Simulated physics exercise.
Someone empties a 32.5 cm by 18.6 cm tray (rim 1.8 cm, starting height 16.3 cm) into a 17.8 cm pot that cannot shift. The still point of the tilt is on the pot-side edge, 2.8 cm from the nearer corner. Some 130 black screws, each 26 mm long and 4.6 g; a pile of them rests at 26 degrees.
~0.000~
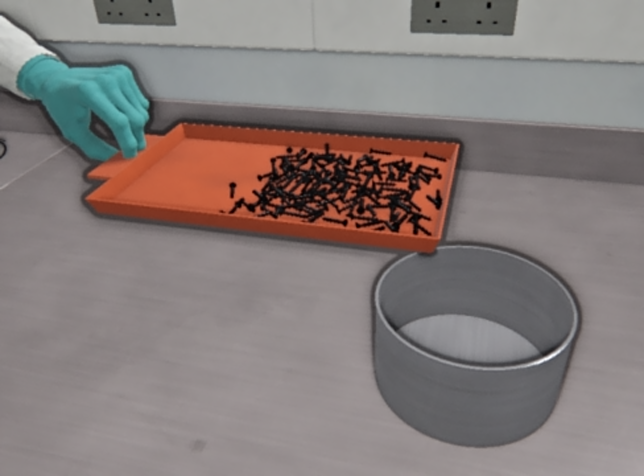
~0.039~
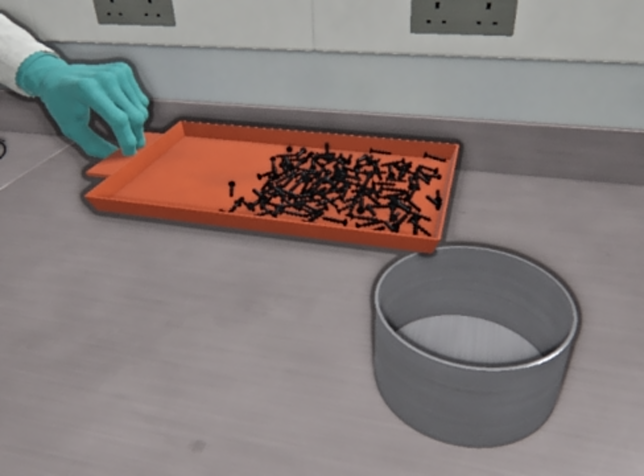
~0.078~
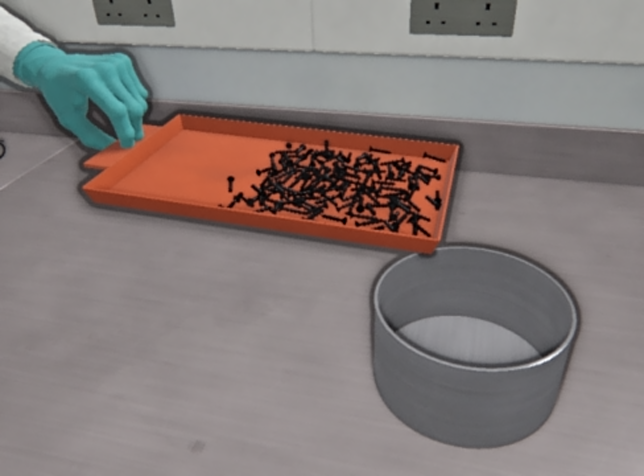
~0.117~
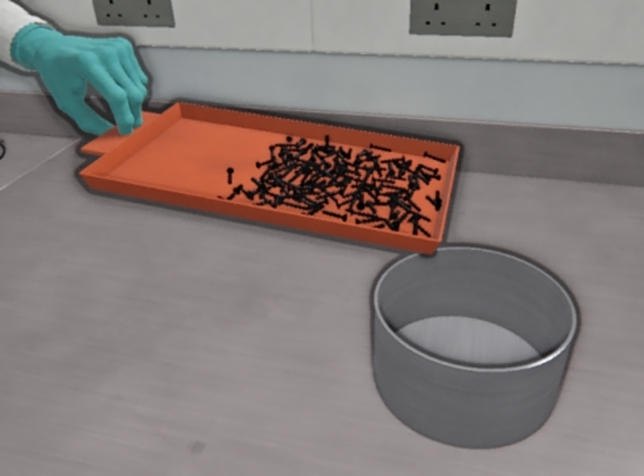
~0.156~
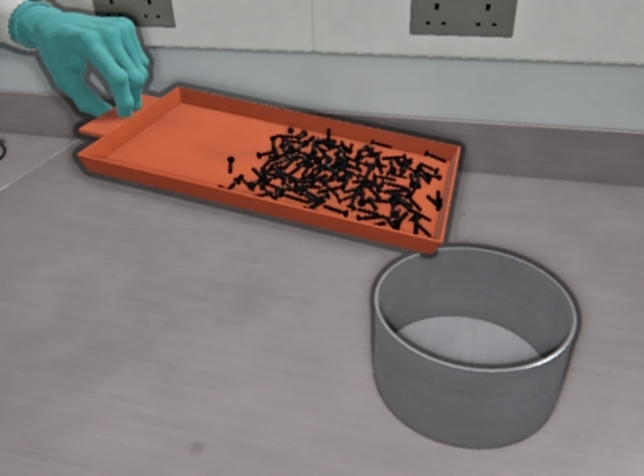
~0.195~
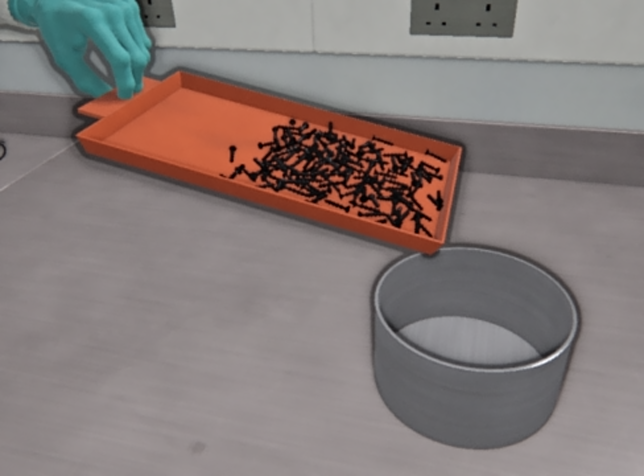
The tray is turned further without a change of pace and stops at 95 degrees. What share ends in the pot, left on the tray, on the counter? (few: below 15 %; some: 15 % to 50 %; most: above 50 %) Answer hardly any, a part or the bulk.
Pot the bulk, tray hardly any, counter a part.
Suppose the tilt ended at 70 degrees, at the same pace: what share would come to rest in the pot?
In that case some 45 per cent.
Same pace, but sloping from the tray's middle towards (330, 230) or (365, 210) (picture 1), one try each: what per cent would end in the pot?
Some 90 and 95 per cent.
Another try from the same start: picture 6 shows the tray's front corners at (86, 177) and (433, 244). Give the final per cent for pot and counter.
Pot 60, counter 40.
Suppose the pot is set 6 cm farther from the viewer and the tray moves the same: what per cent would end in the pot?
It would be near 90 per cent.
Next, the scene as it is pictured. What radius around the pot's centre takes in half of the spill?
About 14 cm.
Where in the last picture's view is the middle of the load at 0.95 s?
At about (466, 206).
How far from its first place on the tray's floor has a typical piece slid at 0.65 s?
About 8 cm.
After 0.65 s, tilt 52 degrees; the tray holds 100 %, the pot 0 %.
Then, at 0.95 s, tilt 78 degrees; the tray holds 55 %, the pot 25 %.
After 1.35 s, tilt 95 degrees; the tray holds 0 %, the pot 65 %.
In the end, at 2.2 s, pot 65 %, tray 0 %, counter 35 %.
